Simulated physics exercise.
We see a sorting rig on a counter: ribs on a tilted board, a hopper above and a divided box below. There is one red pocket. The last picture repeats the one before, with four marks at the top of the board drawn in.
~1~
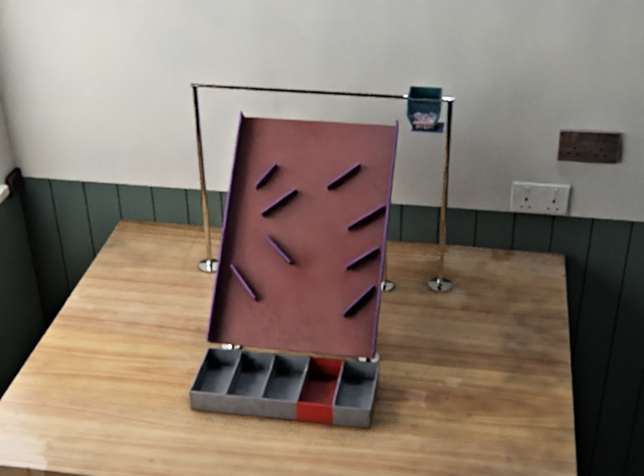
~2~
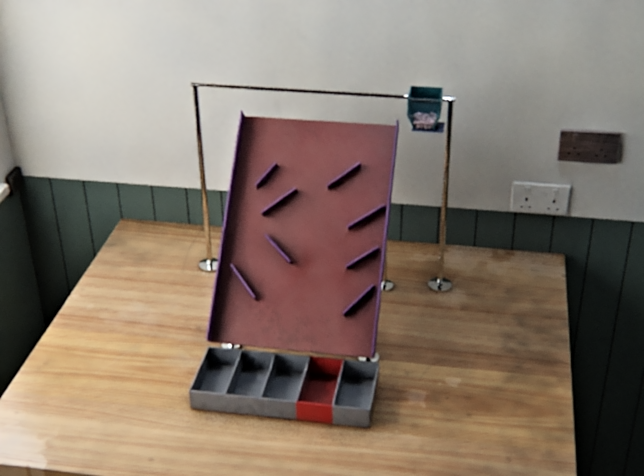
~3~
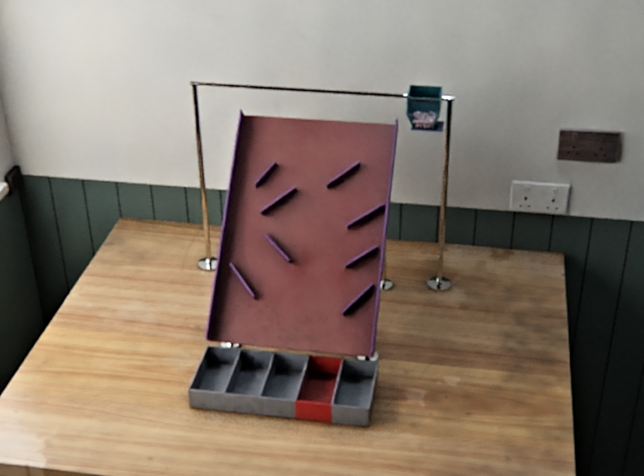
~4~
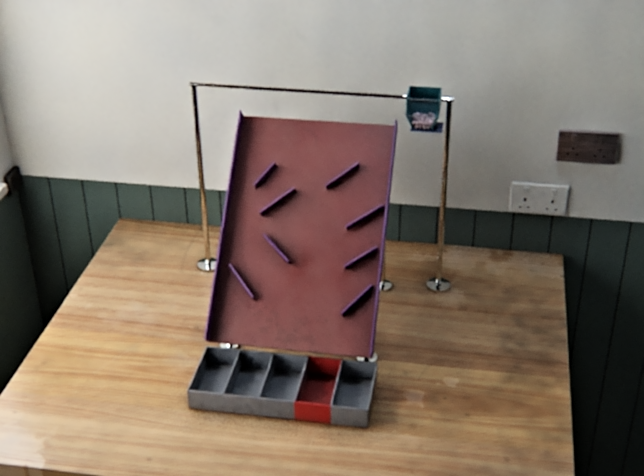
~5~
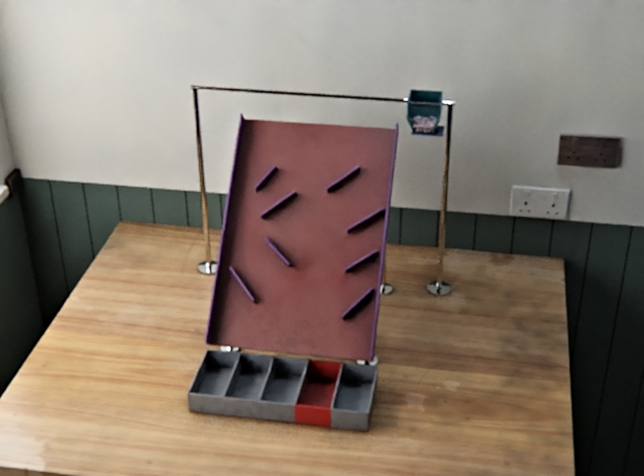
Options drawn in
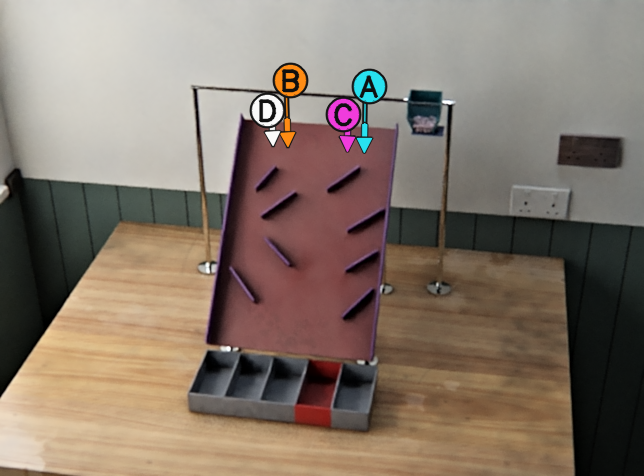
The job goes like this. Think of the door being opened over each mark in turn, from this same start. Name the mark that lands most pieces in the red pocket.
Choose C.
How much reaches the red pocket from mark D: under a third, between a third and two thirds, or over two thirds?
Mark D gives under a third.
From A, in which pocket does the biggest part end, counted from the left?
The third from the left.
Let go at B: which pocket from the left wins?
It is the first one.
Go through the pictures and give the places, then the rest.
In the first picture, hopper near (422, 120), sugar pearls, door shut.
In the second picture, ribs (255, 185) to (276, 162), (327, 186) to (360, 162), (261, 212) to (296, 188).
In the third picture, ribs (347, 225) to (384, 203), (264, 233) to (289, 261), (345, 265) to (377, 246).
In the fourth picture, ribs (229, 264) to (253, 297), (341, 313) to (372, 284).
In the fifth picture, red pocket near (313, 415), number 4 of 5 from the left.
On the marked copy, mark A meets the board at (364, 147); mark B meets the board at (287, 141); mark C meets the board at (347, 146); mark D meets the board at (272, 140).
If A is chosen, close to a quarter in the red pocket, close to two thirds in other pockets, a small share outside the box.
If B is chosen, a small share in the red pocket, the bulk in other pockets, a small share outside the box.
If C is chosen, close to half in the red pocket, close to a third in other pockets, a small share outside the box.
If D is chosen, only a few in the red pocket, the bulk in other pockets, a small share outside the box.
